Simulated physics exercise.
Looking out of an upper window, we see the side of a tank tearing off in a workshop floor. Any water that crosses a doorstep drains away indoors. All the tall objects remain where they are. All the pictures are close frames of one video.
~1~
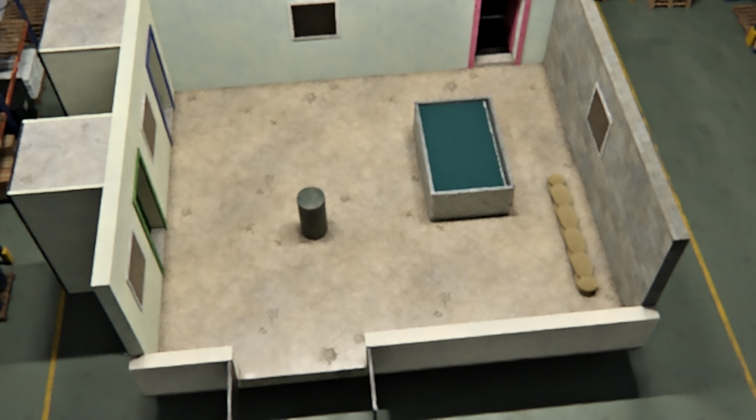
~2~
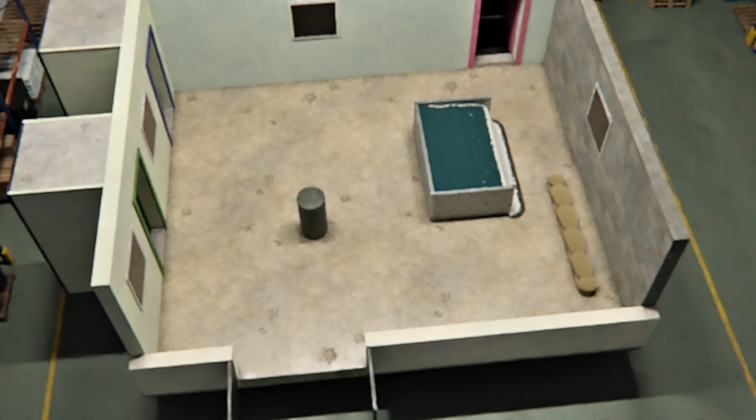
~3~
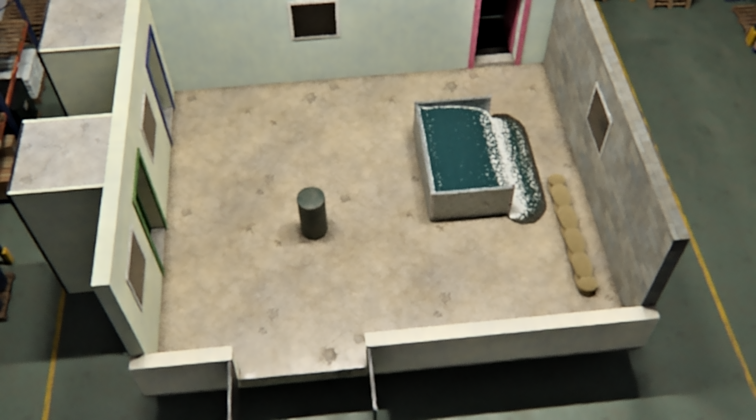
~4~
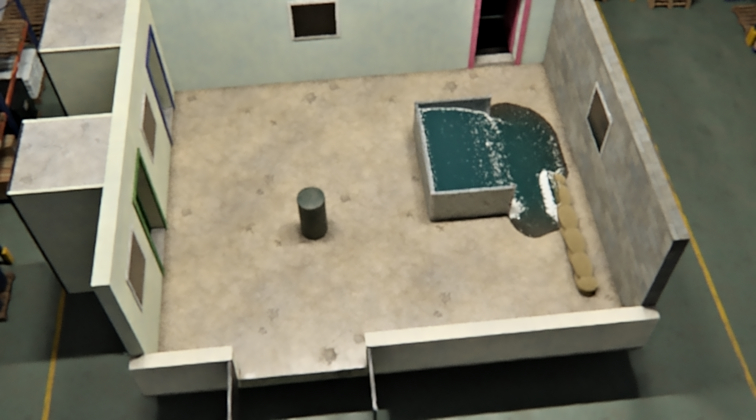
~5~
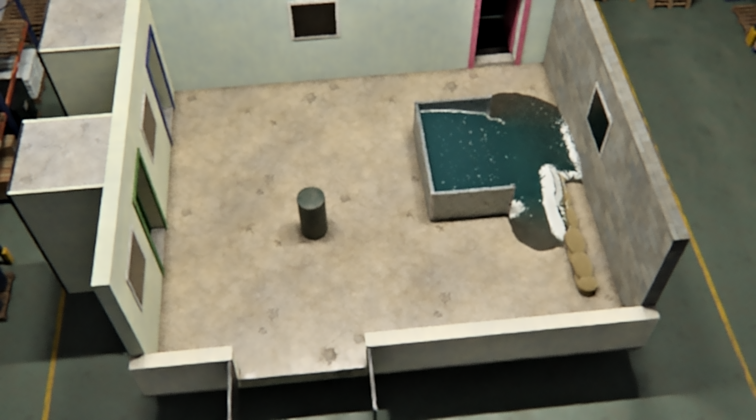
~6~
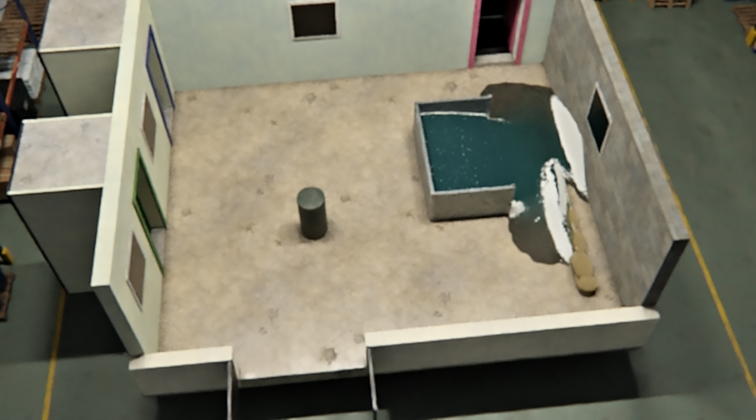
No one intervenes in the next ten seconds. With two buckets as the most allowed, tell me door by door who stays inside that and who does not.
Here it is: The pink door does not; the green door stays inside it; the blue door stays inside it.
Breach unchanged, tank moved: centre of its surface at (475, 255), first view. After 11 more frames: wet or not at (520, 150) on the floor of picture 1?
Well, it ends up swamped there.
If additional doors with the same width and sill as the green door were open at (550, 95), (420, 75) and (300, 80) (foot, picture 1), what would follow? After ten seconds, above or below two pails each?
One, ends up above; two, ends up below; three, ends up below.
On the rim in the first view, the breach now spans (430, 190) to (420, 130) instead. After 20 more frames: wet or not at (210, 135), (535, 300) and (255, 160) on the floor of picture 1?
Soaked, untouched, soaked.
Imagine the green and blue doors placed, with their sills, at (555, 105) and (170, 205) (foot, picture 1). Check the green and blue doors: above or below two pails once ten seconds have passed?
Briefly, green door runs past the limit while blue door remains below the limit.
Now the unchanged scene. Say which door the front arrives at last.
I'd go with the door marked green.
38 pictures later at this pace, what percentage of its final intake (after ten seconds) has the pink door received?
Roughly 100 %.
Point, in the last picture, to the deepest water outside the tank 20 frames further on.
Somewhere around (626, 318).
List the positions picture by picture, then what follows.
In the first picture, still water in the water tank at (462, 146).
In the second picture, water pours out at (496, 160) and has run to (512, 216).
In the third picture, the front is at (526, 220), out from the gap at (496, 160).
In the fourth picture, water pours out at (496, 161) and has run to (557, 226).
In the fifth picture, the front is at (561, 242), out from the gap at (496, 162).
In the sixth picture, water pours out at (496, 162) and has run to (552, 91).
A moment on, water covers 20 % of the floor; the pink door wet at the sill, nothing in, the green door not reached, the blue door not reached.
Next, water covers 25 % of the floor; the pink door under two buckets in, the green door not reached, the blue door not reached.
Then, water covers 40 % of the floor; the pink door far over two buckets in, the green door not reached, the blue door not reached.
Later, water covers 90 % of the floor; the pink door far over two buckets in, the green door not reached, the blue door wet at the sill, nothing in.
In the end, water covers 95 % of the floor; the pink door far over two buckets in, the green door wet at the sill, nothing in, the blue door wet at the sill, nothing in.
